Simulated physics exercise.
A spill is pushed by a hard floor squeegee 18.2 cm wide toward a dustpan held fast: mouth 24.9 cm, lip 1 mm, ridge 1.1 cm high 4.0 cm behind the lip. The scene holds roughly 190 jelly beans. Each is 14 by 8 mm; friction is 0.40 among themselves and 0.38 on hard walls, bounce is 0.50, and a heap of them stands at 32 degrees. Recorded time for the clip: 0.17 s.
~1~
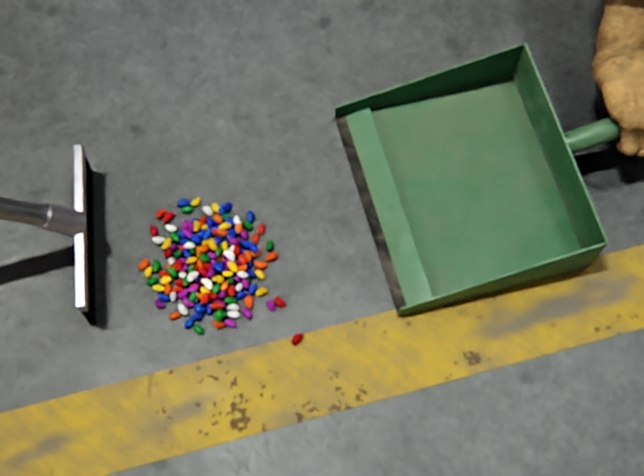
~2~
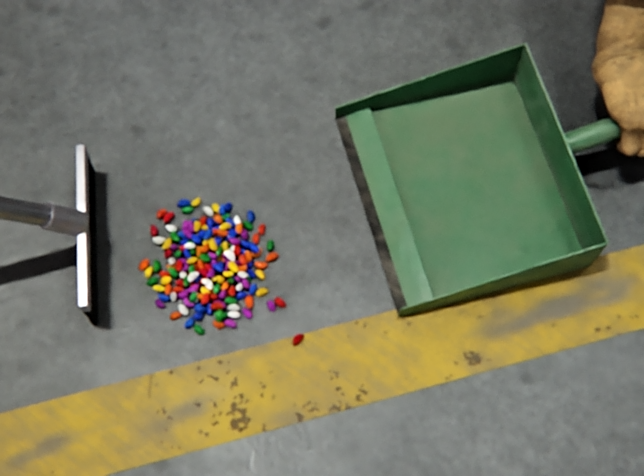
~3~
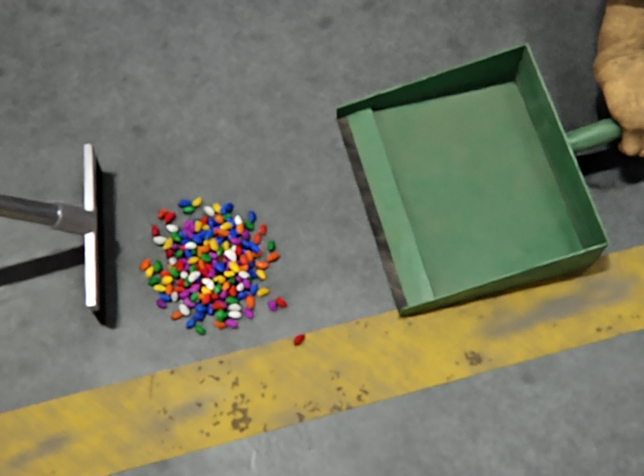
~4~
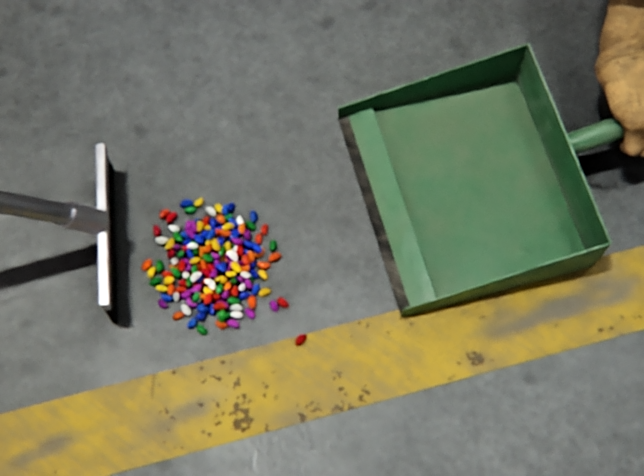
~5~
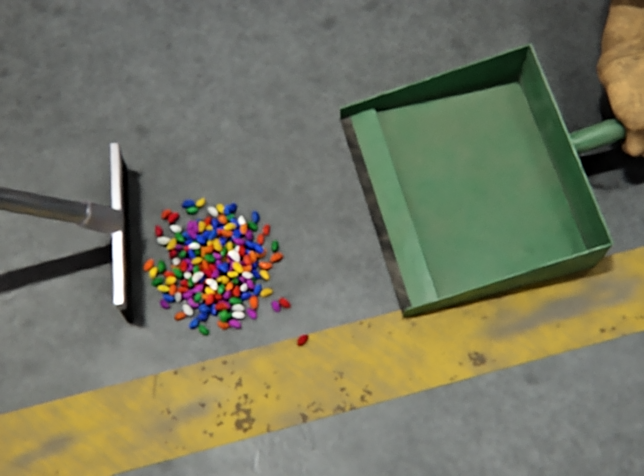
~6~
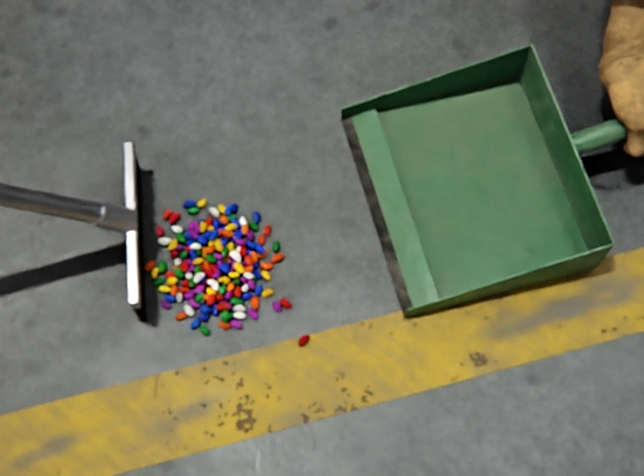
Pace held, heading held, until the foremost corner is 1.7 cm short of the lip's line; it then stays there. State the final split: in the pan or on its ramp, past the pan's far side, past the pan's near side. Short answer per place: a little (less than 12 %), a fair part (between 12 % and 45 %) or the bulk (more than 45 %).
Pan - a fair part, far side - a little, near side - a little.
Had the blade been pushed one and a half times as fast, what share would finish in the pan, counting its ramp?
Some 30 %.
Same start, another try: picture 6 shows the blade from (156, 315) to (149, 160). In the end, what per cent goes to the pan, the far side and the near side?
Pan 35, far 0, near 25.
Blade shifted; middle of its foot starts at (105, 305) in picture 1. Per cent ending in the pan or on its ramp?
I'd put it at around 35 per cent.
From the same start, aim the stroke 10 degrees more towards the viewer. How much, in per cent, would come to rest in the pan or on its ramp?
Pan plus ramp: Some 30 %.
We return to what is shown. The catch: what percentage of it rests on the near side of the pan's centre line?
Roughly 80 percent.
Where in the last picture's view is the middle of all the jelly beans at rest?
Roughly (377, 257).
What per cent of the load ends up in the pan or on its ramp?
My estimate is some 25 per cent.
Then, 0.30 s after the last picture, middle of the blade 15 cm from the lip; 0 % over the lip, far side 0 %, near side 0 %.
Then, 0.49 s after the last picture, middle of the blade 8 cm from the lip; 0 % over the lip, far side 0 %, near side 0 %.
Then, 0.81 s after the last picture, middle of the blade 3 cm from the lip; 25 % over the lip, far side 0 %, near side 5 %.
In the end, pan 25 %, far side 0 %, near side 5 %, in front of the lip or behind the blade 70 %.
